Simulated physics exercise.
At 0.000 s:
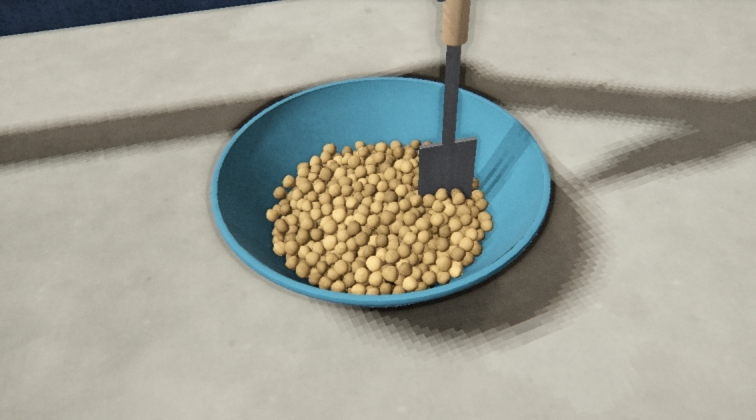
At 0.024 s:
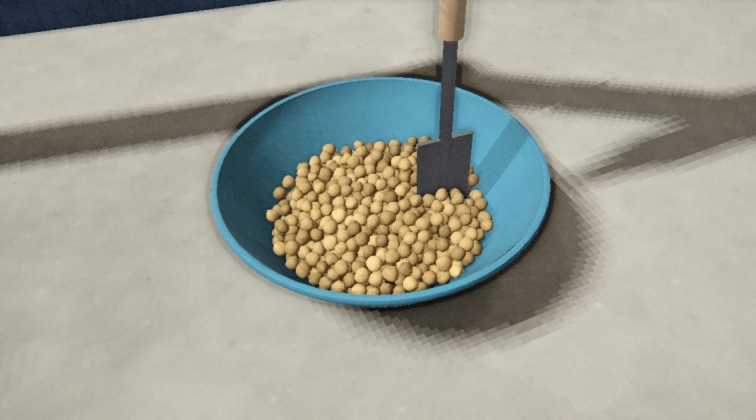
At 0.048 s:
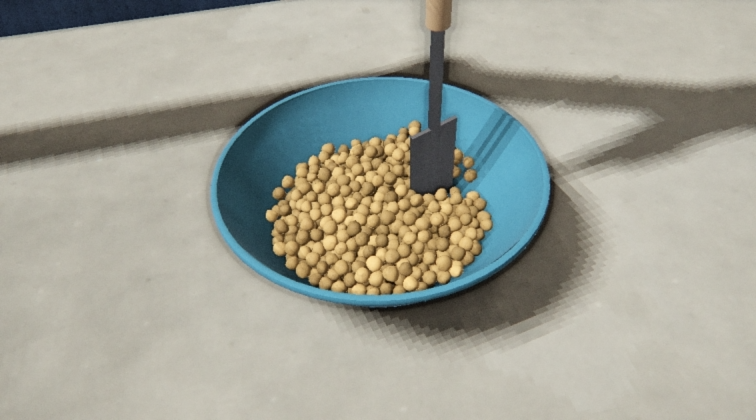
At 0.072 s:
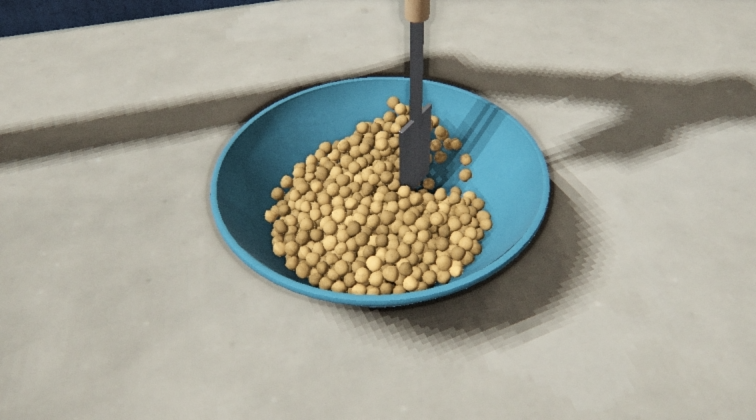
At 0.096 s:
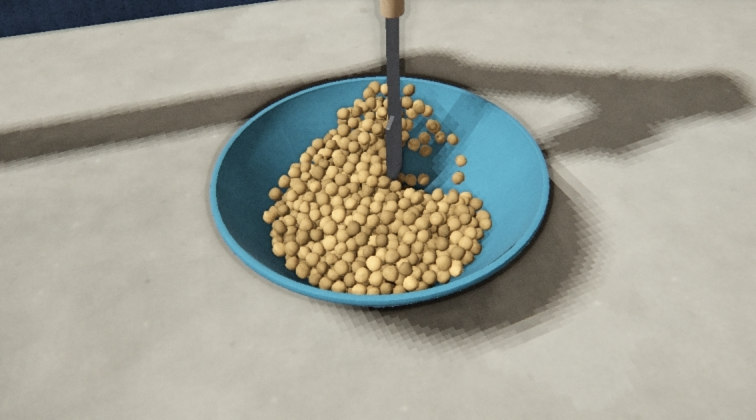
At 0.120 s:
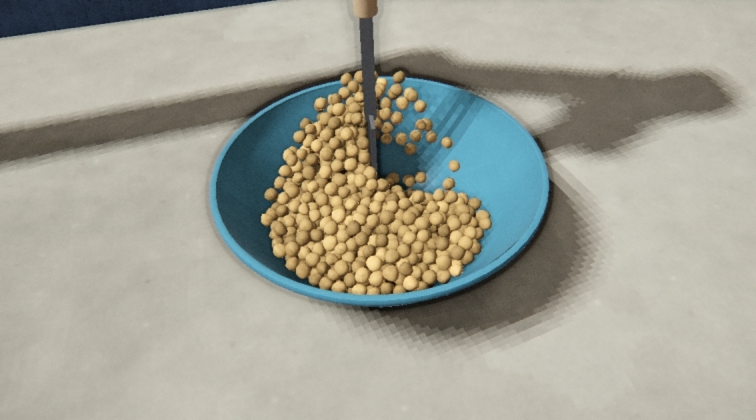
Blue bowl of dried chickpeas standing still as an upright spatula sweeps left, turning edge-on and heaping some against the far wall.
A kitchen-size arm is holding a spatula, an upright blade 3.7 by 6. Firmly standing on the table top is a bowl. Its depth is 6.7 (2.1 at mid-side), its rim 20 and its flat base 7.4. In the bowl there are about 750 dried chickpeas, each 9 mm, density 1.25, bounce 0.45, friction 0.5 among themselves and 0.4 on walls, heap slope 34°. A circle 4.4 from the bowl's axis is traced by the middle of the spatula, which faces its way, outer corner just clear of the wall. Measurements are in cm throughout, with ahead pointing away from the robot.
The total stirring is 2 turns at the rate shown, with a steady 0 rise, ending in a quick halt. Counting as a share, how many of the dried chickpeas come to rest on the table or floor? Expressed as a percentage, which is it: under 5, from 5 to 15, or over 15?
The percentage is over 15.
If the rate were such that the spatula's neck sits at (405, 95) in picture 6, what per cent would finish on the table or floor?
It works out to roughly 0 percent.
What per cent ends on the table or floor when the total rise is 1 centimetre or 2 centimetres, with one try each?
First try about 15 per cent, second about 10 per cent.
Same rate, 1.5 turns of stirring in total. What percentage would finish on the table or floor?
20 %.
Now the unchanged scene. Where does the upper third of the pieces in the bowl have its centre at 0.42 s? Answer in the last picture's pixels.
Near (477, 206).
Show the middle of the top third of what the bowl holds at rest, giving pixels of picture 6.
Close to (428, 174).
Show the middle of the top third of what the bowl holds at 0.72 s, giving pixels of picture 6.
I'd point to about (319, 246).
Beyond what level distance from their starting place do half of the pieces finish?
My guess is close to 10 centimetres.
After 0.42 s, 331° round, highest piece 10 above the table; 652 in the bowl, 64 on the table or floor, 30 in flight or on the tool.
After 0.72 s, 219° round, highest piece 8 above the table; 603 in the bowl, 127 on the table or floor, 16 in flight or on the tool.
After 1.07 s, 0° round, highest piece 6 above the table; 582 in the bowl, 164 on the table or floor.
After 1.77 s, 0° round, highest piece 6 above the table; 582 in the bowl, 164 on the table or floor.
In the end, 582 in the bowl, 164 on the table or floor. That is 22 % on the table or floor.
